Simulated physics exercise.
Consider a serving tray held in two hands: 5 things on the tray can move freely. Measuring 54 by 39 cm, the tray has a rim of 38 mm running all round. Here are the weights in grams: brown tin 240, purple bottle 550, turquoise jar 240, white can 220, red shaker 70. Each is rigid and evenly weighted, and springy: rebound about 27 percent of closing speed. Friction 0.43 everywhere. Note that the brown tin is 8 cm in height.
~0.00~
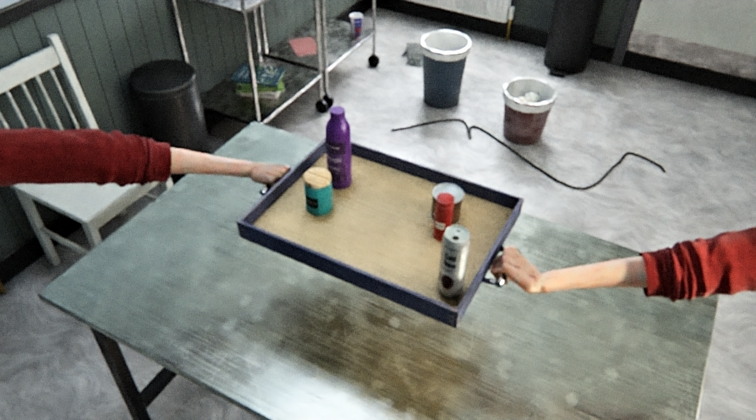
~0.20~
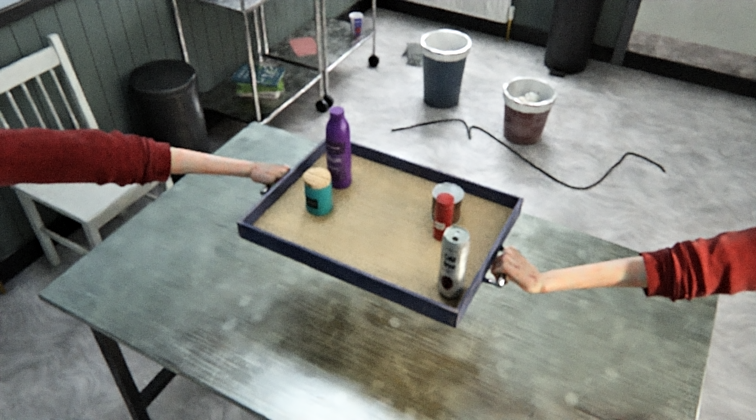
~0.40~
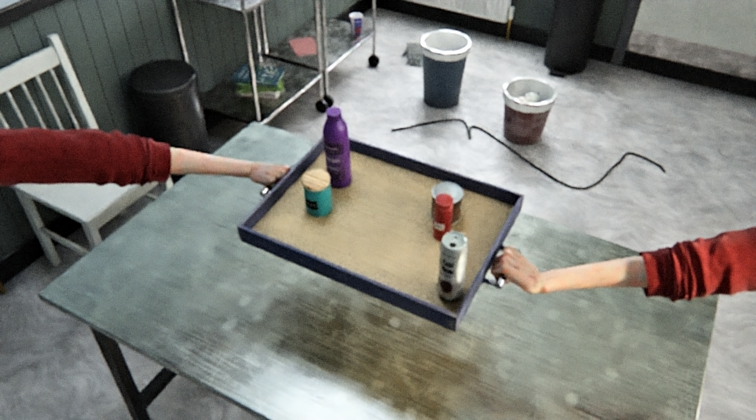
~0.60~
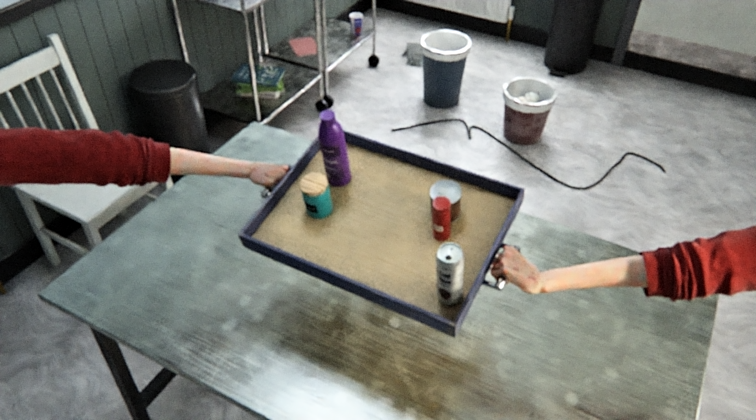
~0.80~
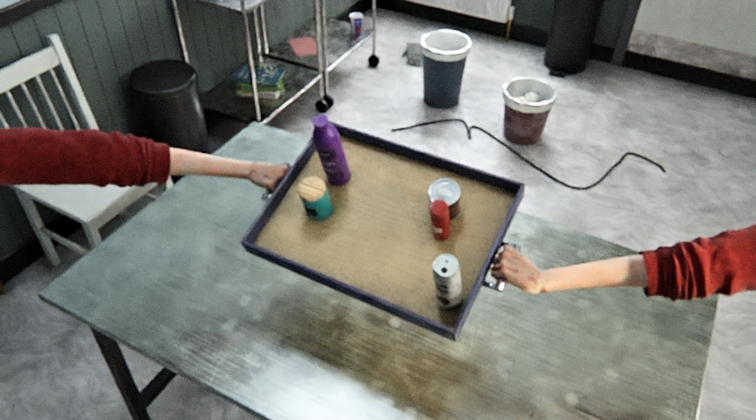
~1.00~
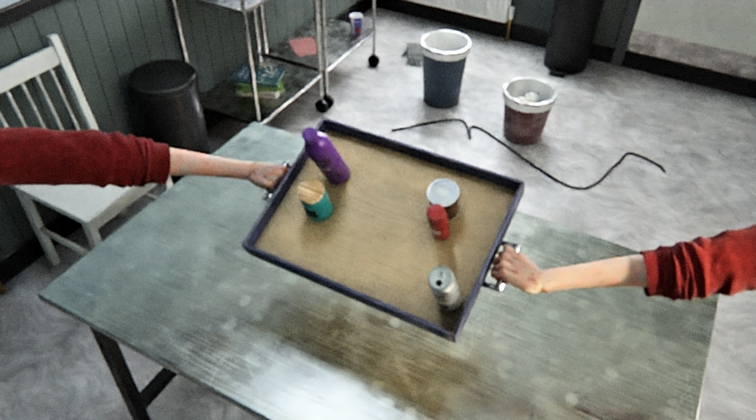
In a room with a metal table, two red-sleeved arms held a tray with a purple bottle, a turquoise jar and three other containers level, then steadily tilted its near edge down.
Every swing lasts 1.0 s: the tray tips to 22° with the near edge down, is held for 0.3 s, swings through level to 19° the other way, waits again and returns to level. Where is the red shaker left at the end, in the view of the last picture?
It is left at about (411, 273) in that view.
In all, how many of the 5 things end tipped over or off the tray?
In total, 3.
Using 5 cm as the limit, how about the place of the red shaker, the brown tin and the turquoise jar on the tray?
Note: Red shaker departs its position. Brown tin is left in place. Turquoise jar departs its position.
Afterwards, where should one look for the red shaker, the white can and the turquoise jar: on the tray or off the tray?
Afterwards, the red shaker stays on its support, the white can leaves its support, and the turquoise jar stays on its support.
After 1.30 s, tray tilted 22°, near edge down; white can now off the tray; red shaker on its side near (422, 266); purple bottle tipped 52° from how it sat.
After 1.90 s, tray tilted 2°, near edge down; red shaker on its side near (411, 274); purple bottle on its side; turquoise jar slid 13 cm.
After 3.00 s, tray tilted 16°, far edge down; red shaker on its side near (414, 258); purple bottle on its side; turquoise jar slid 13 cm.
At rest (4.1 s), off the tray, white can; tipped over on the tray, purple bottle and red shaker; not toppled but over 5 cm from the start, turquoise jar; brown tin in place, give or take 5 cm. Seen from the same camera at the end, red shaker near (411, 273).
